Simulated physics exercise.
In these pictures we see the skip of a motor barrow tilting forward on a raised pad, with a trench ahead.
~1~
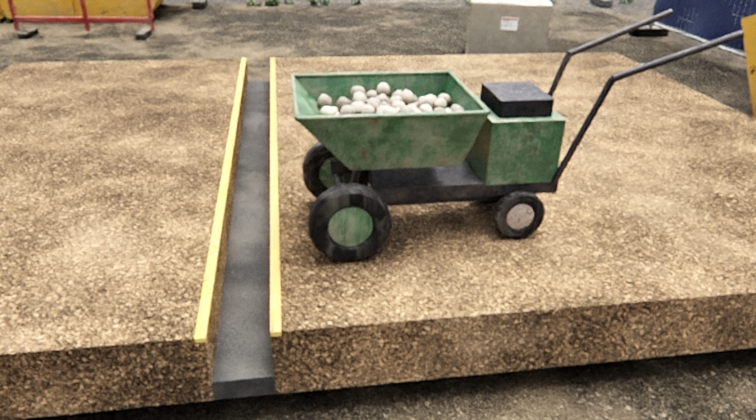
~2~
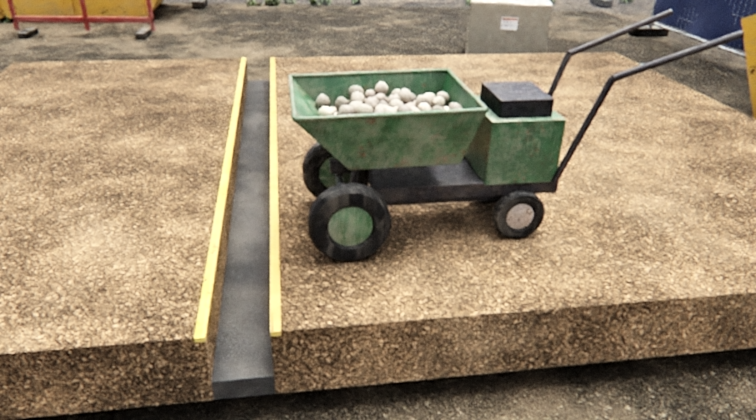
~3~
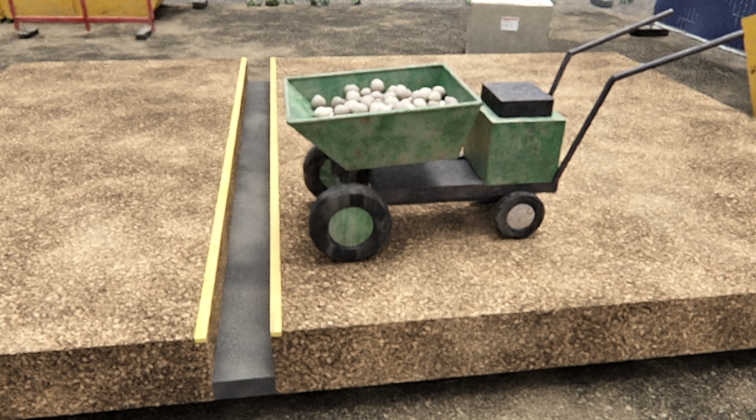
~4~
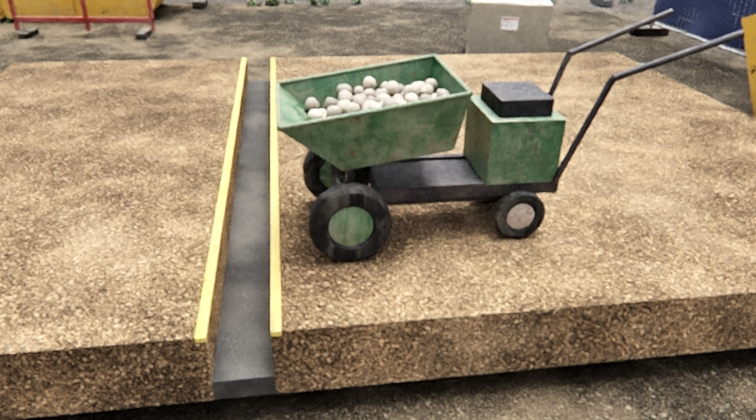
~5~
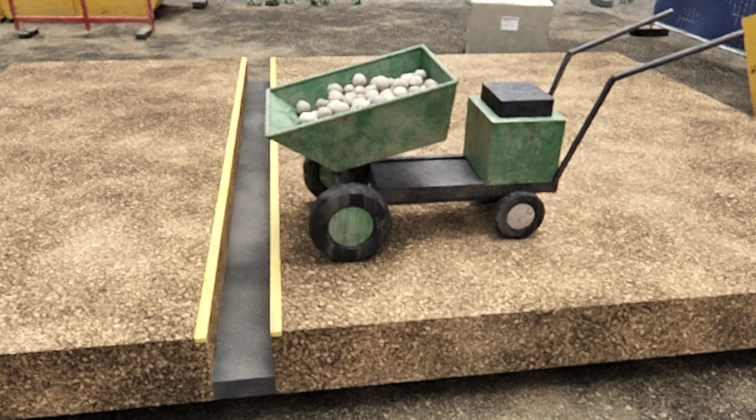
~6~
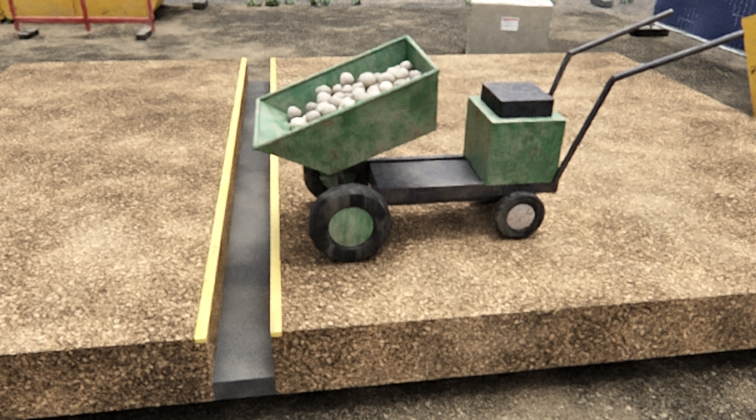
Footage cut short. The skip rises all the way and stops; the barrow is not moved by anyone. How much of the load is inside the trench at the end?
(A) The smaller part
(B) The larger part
Option A: The smaller part.
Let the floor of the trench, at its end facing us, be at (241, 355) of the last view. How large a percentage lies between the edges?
It would be close to 10 percent.
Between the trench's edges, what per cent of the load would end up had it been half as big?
Roughly 20 percent.
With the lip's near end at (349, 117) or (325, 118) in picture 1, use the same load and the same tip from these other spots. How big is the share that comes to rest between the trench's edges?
90 % and 70 %.
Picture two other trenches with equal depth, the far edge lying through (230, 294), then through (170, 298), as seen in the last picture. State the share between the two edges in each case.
Well, it'd be something like 0 per cent the first time and 80 per cent the second.
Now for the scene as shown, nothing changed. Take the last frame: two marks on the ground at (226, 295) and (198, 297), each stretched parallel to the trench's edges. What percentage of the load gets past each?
Close to 70 and 60 per cent respectively.
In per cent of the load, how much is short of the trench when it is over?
My estimate is around 0 percent.
Just after the last frame, skip tipped steeply; every one in the skip.
A moment on, skip tipped right over; the larger part in the skip; just a few in or heaped over the trench; roughly a quarter beyond it; just a few falling.
Further on, skip tipped right over; roughly a quarter in the skip; about a tenth in or heaped over the trench; roughly two thirds beyond it.
When it is over, skip tipped right over; roughly a quarter in the skip; about a tenth in or heaped over the trench; roughly two thirds beyond it.
